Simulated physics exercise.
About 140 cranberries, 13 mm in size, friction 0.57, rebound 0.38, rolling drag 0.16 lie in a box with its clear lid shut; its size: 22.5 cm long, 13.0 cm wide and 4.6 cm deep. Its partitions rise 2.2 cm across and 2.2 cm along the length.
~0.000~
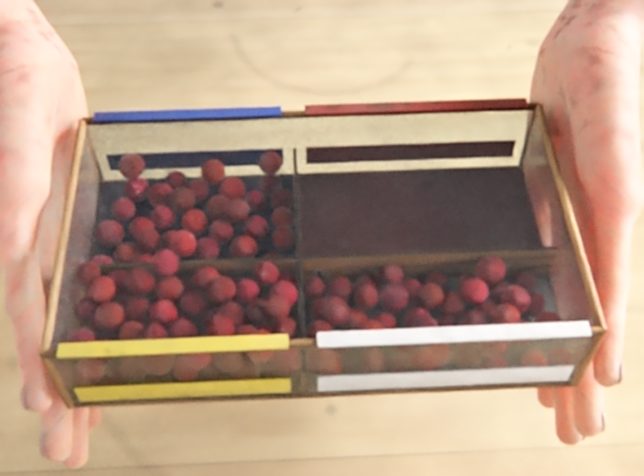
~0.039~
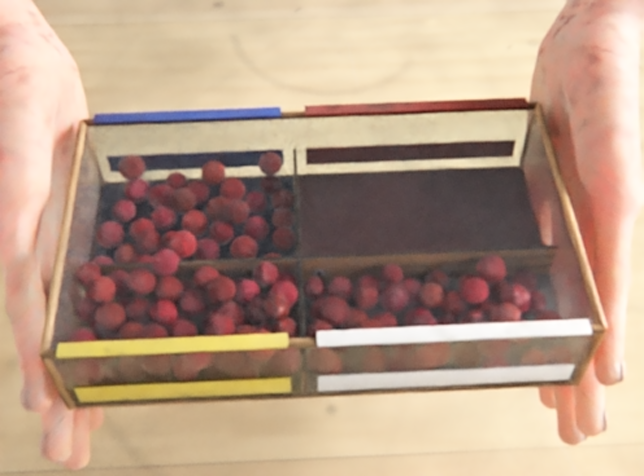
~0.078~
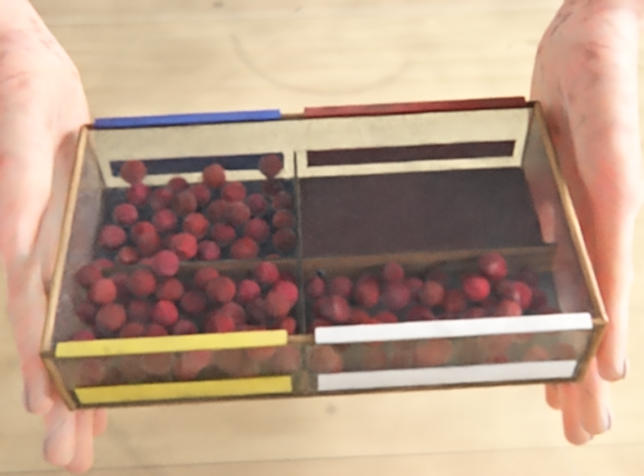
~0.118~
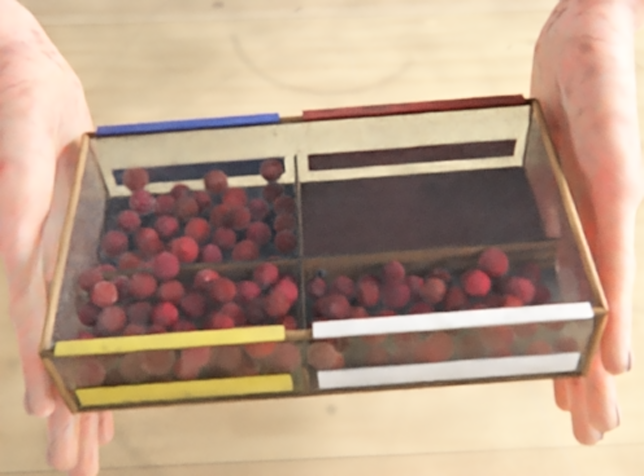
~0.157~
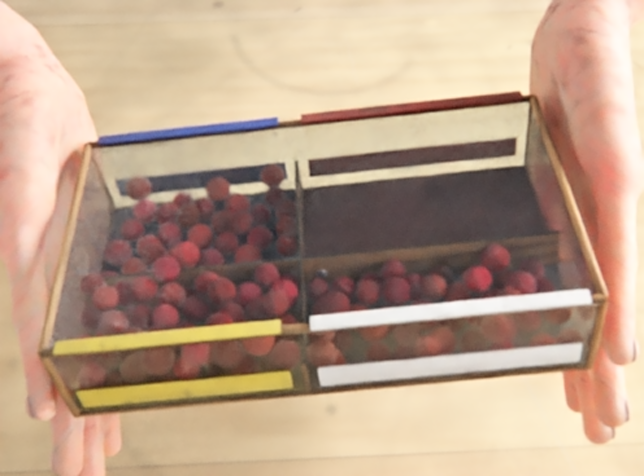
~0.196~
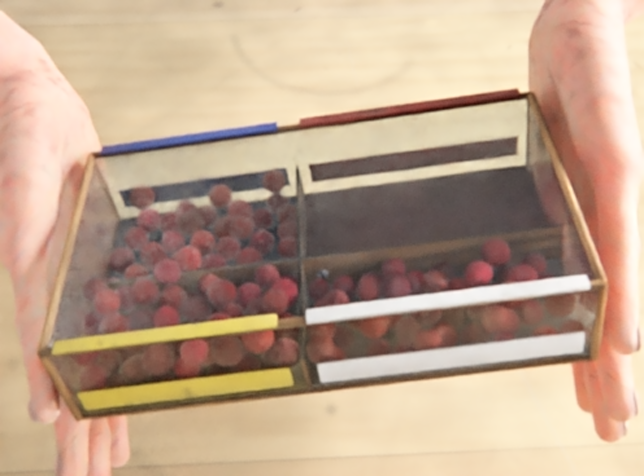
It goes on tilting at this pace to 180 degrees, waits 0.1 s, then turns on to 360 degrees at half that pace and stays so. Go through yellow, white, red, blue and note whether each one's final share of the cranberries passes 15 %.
Yellow passes it, white passes it, red stays at or below it, blue passes it.
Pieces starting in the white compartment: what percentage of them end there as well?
Estimate: Some 80 per cent.
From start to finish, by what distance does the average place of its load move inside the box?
I'd say close to 2.5 centimetres in total.
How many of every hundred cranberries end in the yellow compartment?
Result, approx.: 25 in a hundred.
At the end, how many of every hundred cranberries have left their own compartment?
Around 35 in a hundred.
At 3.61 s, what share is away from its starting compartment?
Near 30 in a hundred.
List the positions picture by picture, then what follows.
Box at (326, 349); tilt 0 degrees; yellow 45 %, white 30 %, blue 25 %, in the first frame.
Box at (326, 348); tilt 1 degrees, in the second frame.
Box at (325, 345); tilt 2 degrees, in the third frame.
Box at (323, 340); tilt 5 degrees; low side back left, in the fourth frame.
Box at (320, 334); tilt 9 degrees; low side back left, in the fifth frame.
Box at (318, 327); tilt 12 degrees; low side back left; yellow 45 %, white 30 %, blue 25 %. It turns about 90 degrees a second, in the sixth frame.
After 2.06 s, tilt 180 degrees; yellow 30 %, white 10 %, red 5 %, blue 55 %; middle of all pieces near (326, 373).
Then, at 3.61 s, tilt 118 degrees; yellow 30 %, white 25 %, blue 45 %; middle of all pieces near (292, 296).
After 5.03 s, tilt 53 degrees; yellow 25 %, white 40 %, blue 35 %; middle of all pieces near (314, 299).
After 6.39 s, tilt 0 degrees; yellow 25 %, white 40 %, blue 35 %; middle of all pieces near (324, 294).
In the end, at 6.9 s, yellow 25 %, white 40 %, red 0 %, blue 35 %.
